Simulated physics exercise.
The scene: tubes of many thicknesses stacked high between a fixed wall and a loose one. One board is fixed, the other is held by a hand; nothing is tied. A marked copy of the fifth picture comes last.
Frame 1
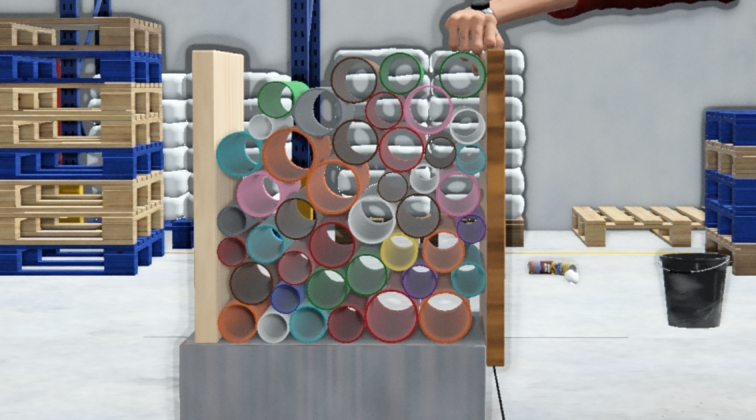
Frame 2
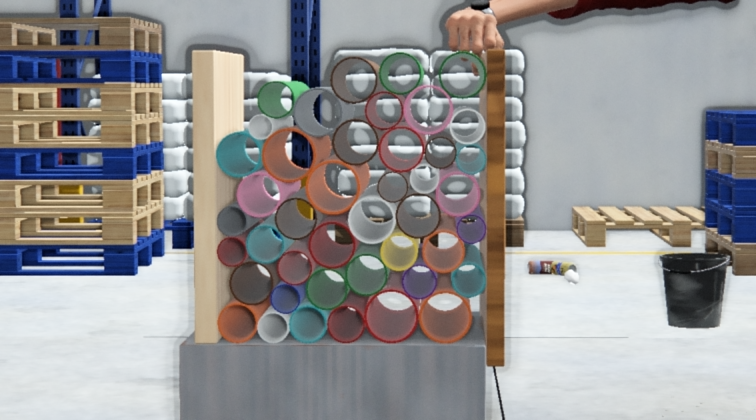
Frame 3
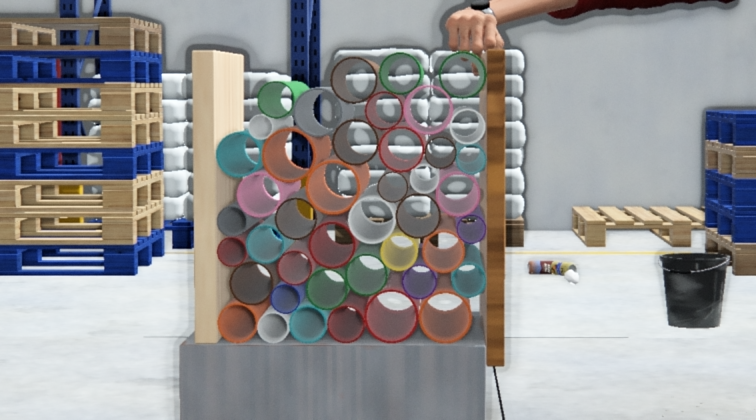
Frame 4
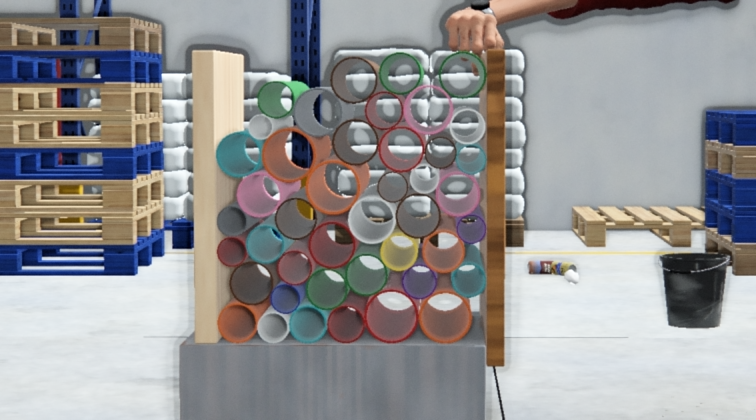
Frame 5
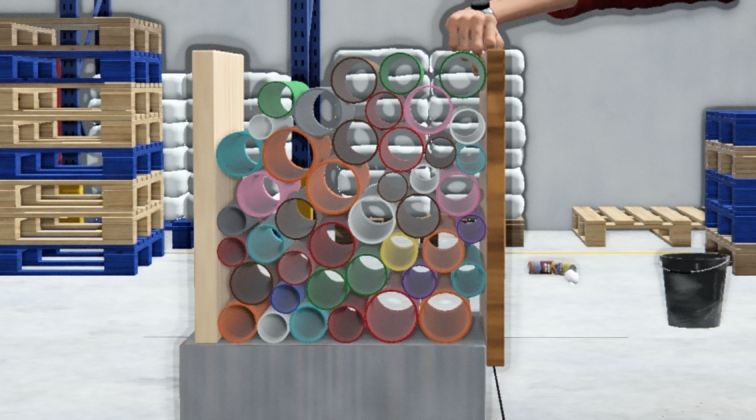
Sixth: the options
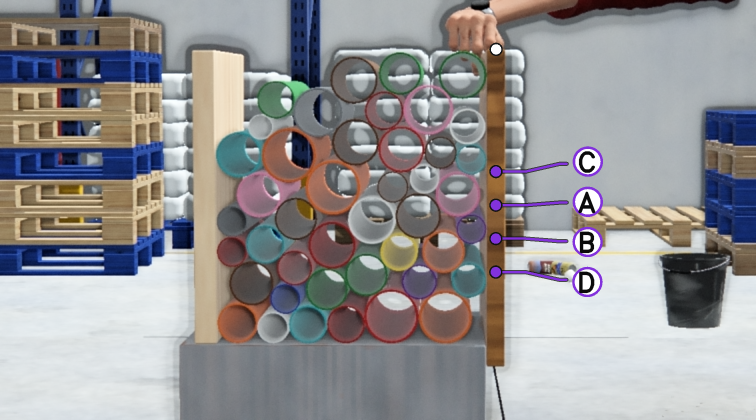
A stack of colorful see-through tubes sat still on a gray block between two upright boards, while a hand gripped the top of the right board and nothing visibly moved.
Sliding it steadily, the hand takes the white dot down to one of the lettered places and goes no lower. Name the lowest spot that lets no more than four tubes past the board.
Stop at C.
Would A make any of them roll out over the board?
Yes, at A.
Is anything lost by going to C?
Yes, at C.
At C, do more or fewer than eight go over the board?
Fewer than eight.
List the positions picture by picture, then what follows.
In the first picture, a turquoise tube (471, 159); a red tube (401, 149); a turquoise tube (239, 155).
In the second picture, a turquoise tube (239, 155).
In the third picture, side board (491, 198); an orange tube (238, 323).
In the fourth picture, an orange tube (446, 317); a green tube (367, 275).
In the fifth picture, a red tube (332, 245); a turquoise tube (265, 244); a turquoise tube (471, 159).
On the copy, A at (496, 205); B at (496, 239); C at (496, 172); D at (495, 272); the white dot at (496, 49).
On C. First, top of the board (487, 107).
Then, top of the board (487, 171).
Finally, top of the board (487, 171), two out over the board.
By contrast, A more than four out over the board; B more than four out over the board; D more than four out over the board.
